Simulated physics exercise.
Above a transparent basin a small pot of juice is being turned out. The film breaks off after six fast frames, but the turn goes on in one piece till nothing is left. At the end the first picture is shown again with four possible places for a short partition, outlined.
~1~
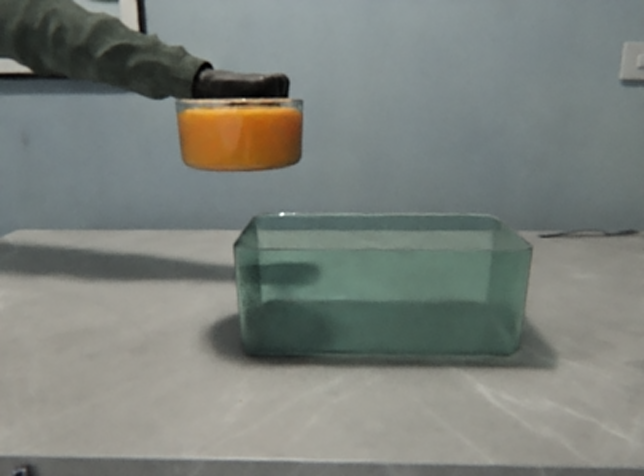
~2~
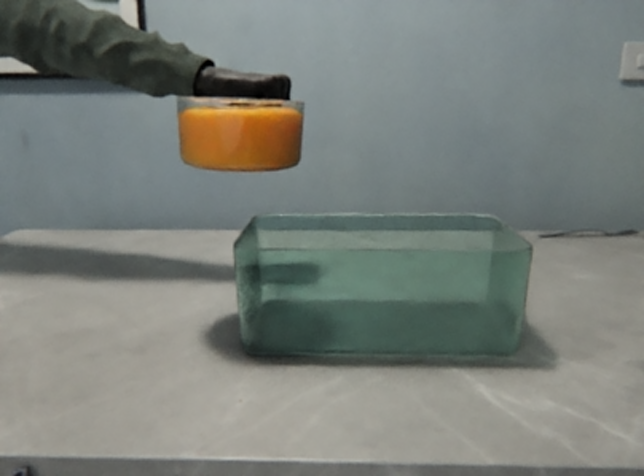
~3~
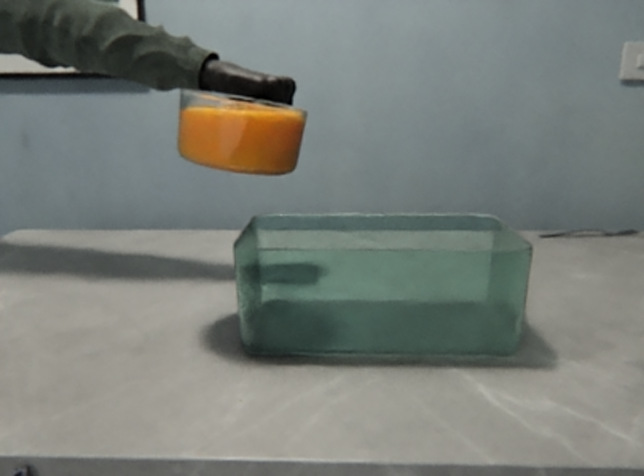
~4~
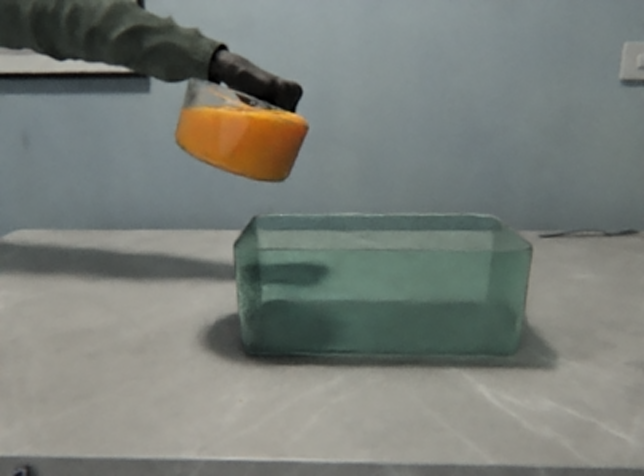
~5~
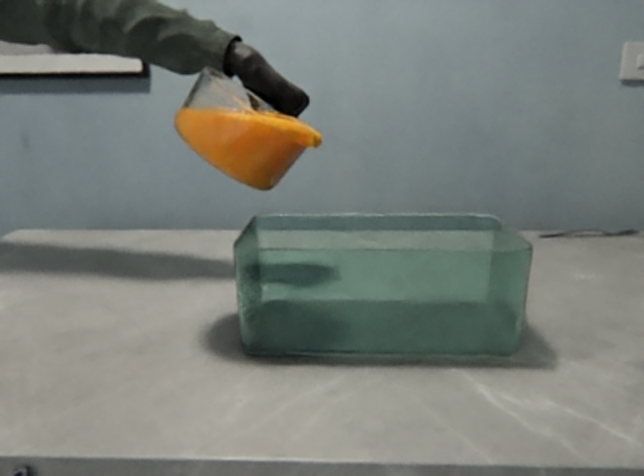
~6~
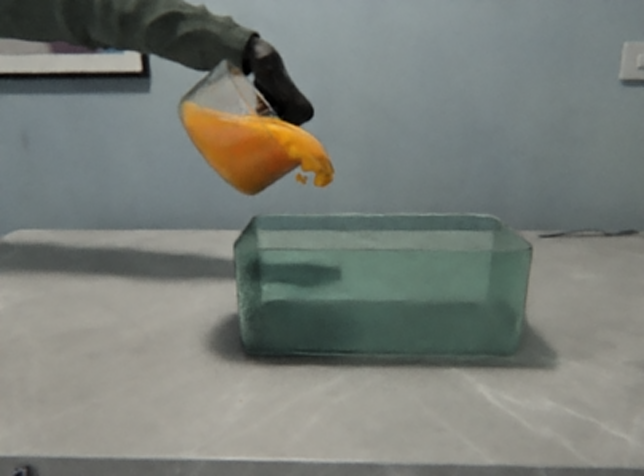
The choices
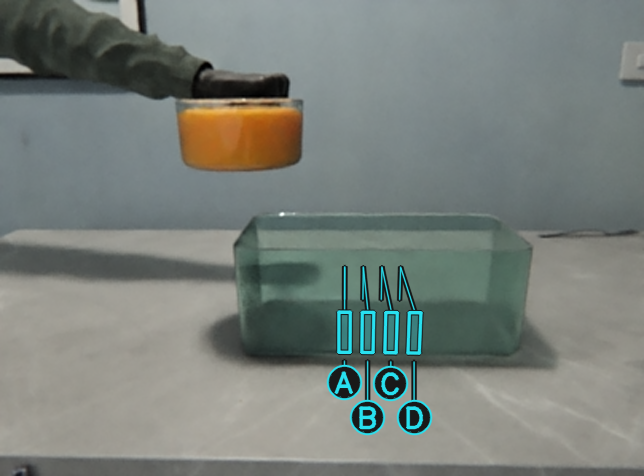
A gloved hand held a small clear pot of orange juice above a see-through green basin on a table, then tilted it to the right until juice spilled over the lip.
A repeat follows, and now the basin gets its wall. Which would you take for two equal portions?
It is A.
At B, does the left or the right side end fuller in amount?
The left one.
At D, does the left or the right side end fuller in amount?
The left one.
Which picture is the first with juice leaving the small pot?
In picture 4.
On the marked copy, A at (344, 360); B at (367, 361); C at (390, 361); D at (414, 361).
With A, about 51 % ends left of the wall and 46 % right of it; 3 % is lost outside.
With B, about 77 % ends left of the wall and 21 % right of it.
With C, about 85 % ends left of the wall and 11 % right of it; 4 % is lost outside.
With D, about 82 % ends left of the wall and 14 % right of it; 4 % is lost outside.
